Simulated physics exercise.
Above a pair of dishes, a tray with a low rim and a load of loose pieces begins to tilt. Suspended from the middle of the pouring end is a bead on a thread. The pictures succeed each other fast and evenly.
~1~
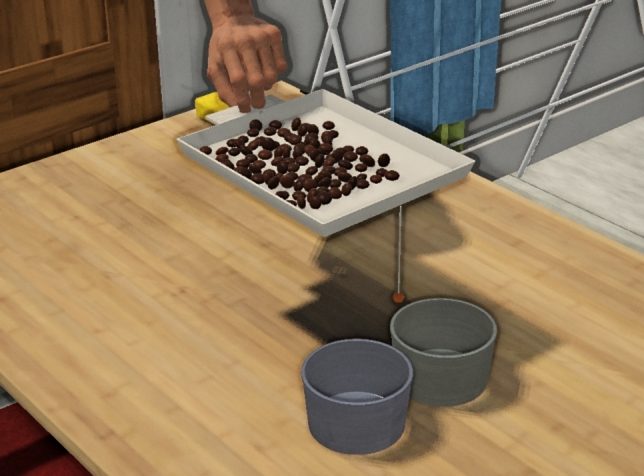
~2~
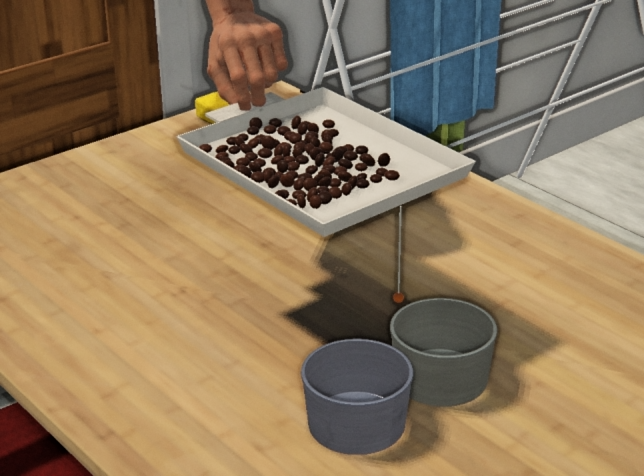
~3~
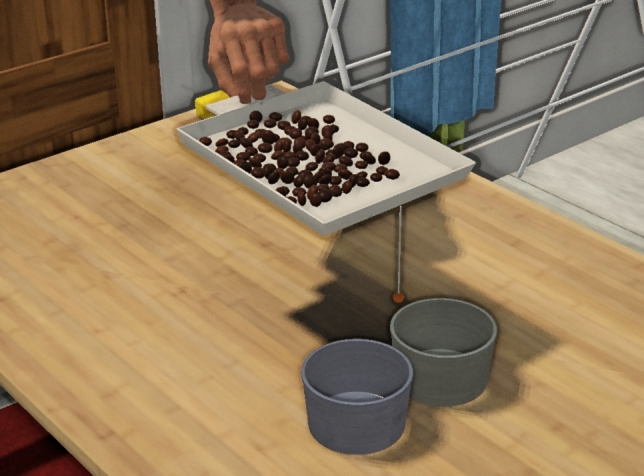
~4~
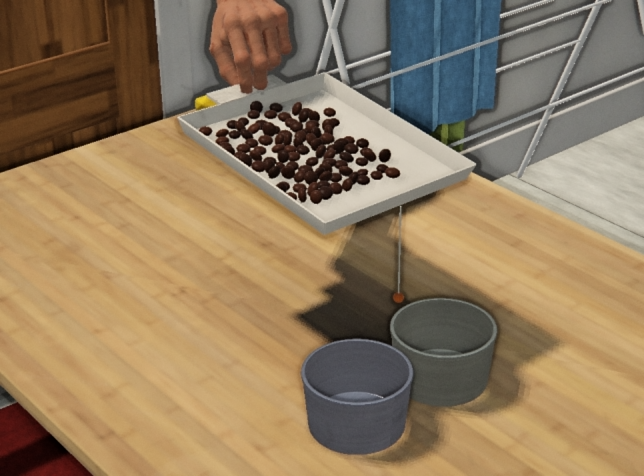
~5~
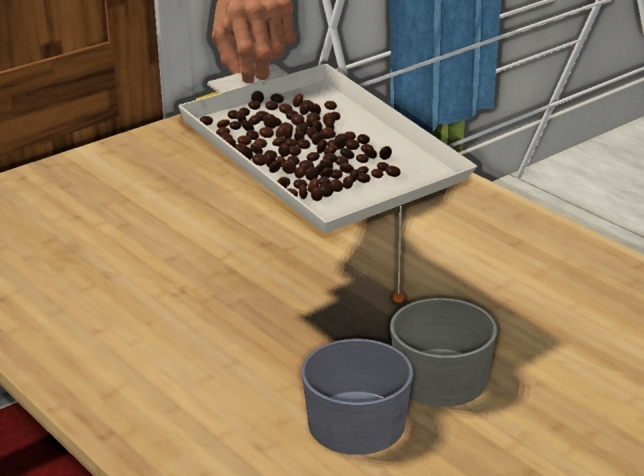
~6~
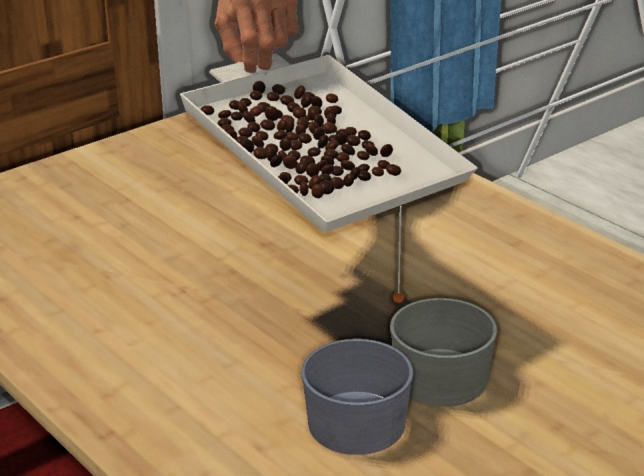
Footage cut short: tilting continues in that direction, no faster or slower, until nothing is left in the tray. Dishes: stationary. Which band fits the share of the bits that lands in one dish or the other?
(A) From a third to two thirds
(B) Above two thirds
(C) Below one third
The answer is A.
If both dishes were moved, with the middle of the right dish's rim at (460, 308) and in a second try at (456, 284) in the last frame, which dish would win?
First try, the dish at right; second try, the dish at right.
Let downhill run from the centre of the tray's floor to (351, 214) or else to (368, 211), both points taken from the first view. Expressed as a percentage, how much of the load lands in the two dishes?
First case: 70 %; second case: 90 %.
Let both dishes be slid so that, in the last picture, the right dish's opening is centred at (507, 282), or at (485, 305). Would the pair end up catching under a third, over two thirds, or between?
First above two thirds, then beyond two thirds.
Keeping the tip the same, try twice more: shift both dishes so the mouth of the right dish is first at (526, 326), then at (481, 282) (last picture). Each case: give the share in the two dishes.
Roughly 20% the first time and 60% the second time.
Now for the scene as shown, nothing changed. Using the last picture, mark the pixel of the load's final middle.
Roughly at (463, 361).
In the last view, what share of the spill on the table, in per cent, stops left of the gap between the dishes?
About 0 percent.
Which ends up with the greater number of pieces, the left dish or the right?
Noted: The right-placed one ends with more.
Shortly afterwards, tray tipped steeply; all but a few on the tray; only a few in the right dish; a little in the air.
Next, tray tipped right over; near a third on the tray; only a few in the left dish; a little in the right dish; near a quarter outside both; near a quarter in the air.
Some moments later, tray tipped past a quarter turn; only a few in the left dish; near half in the right dish; near half outside both.
In the end, tray tipped past a quarter turn; only a few in the left dish; near half in the right dish; near half outside both.
